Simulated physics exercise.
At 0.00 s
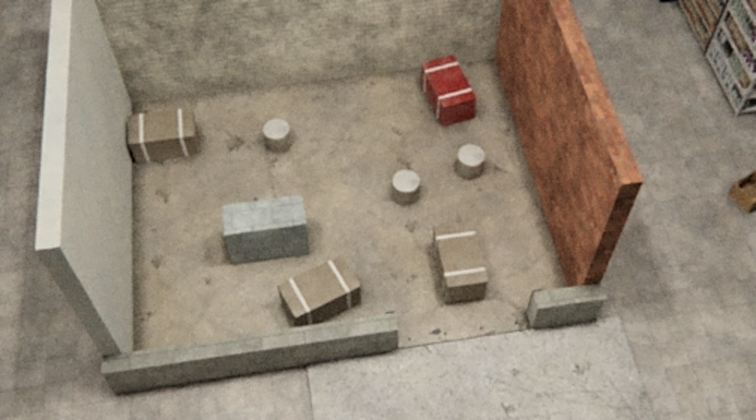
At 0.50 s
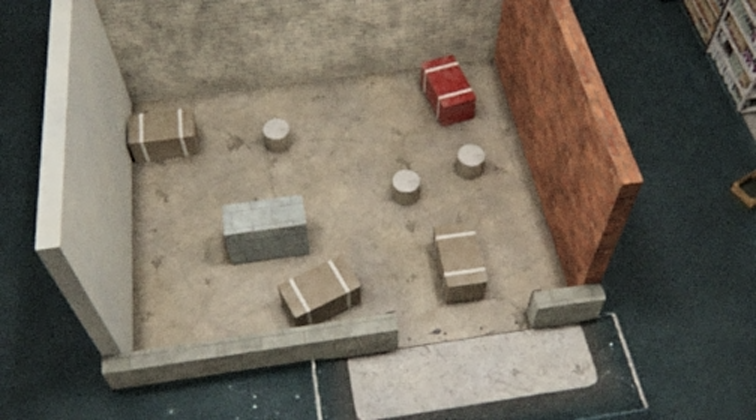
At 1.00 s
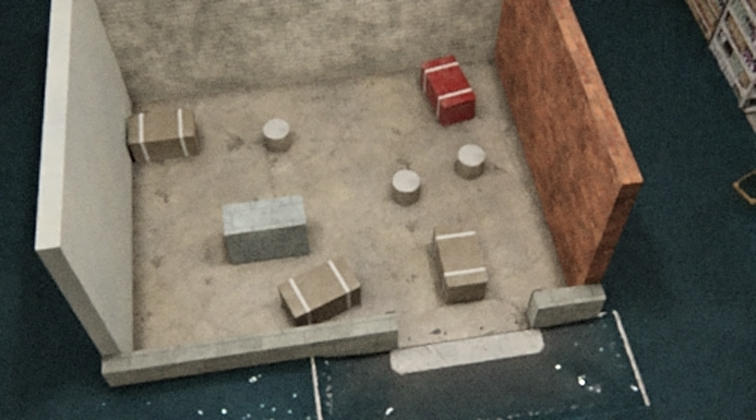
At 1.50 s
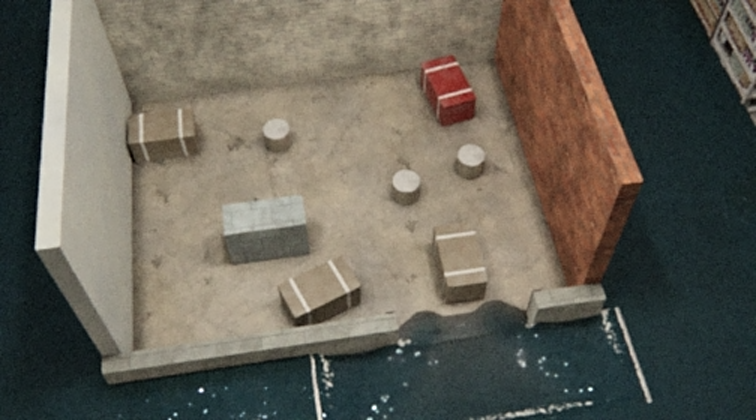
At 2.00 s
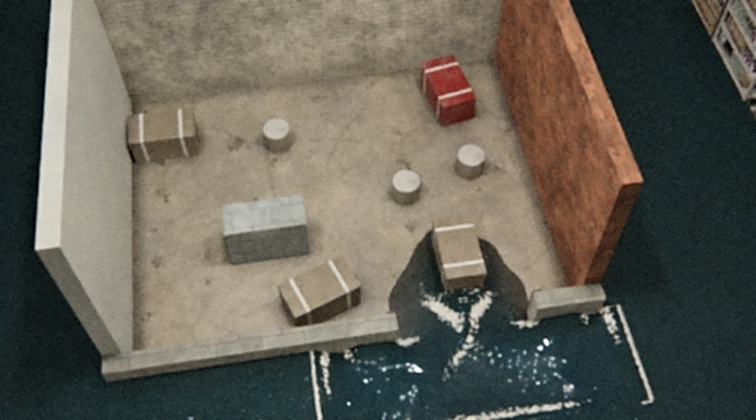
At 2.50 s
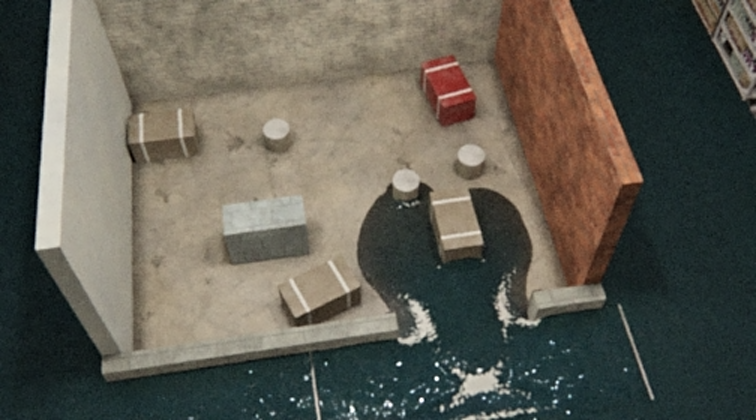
Dark water flows through the doorway gap and spreads around a box, nudging it slightly.
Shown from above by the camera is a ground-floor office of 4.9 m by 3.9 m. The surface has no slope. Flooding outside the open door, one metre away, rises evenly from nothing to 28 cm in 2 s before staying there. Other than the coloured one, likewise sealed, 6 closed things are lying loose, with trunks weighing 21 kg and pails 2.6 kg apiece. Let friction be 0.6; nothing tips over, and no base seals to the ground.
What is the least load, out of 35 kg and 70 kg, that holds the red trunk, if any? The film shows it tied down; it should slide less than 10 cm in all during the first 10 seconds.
Both options fail.
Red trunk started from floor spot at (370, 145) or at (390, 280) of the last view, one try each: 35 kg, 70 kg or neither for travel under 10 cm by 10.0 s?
In that order: No load works; just the heavier works.
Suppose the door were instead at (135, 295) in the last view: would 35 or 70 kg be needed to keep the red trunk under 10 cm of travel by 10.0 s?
Then no mass works.
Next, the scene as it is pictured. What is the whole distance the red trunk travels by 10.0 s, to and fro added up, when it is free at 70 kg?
140 cm.
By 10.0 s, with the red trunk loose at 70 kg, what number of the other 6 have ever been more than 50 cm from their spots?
5.
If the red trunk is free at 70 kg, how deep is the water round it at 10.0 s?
17 cm, roughly.
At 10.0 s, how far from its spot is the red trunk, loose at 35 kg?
About 350 cm.
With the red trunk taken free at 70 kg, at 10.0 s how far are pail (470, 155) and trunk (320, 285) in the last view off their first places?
One is off by 250 cm, the other by 40 cm, in the order asked.
After 3.5 s the red trunk would be 0 cm from its start with 35 kg and 0 cm from its start with 70 kg; 2 cm of water round it then.
After 4.5 s the red trunk would be 7 cm from its start with 35 kg and 1 cm from its start with 70 kg; 9 cm of water round it then.
After 7.0 s the red trunk would be 104 cm from its start with 35 kg and 45 cm from its start with 70 kg; 16 cm of water round it then.
After 10.0 s the red trunk would be 330 cm from its start with 35 kg and 146 cm from its start with 70 kg; 17 cm of water round it then.
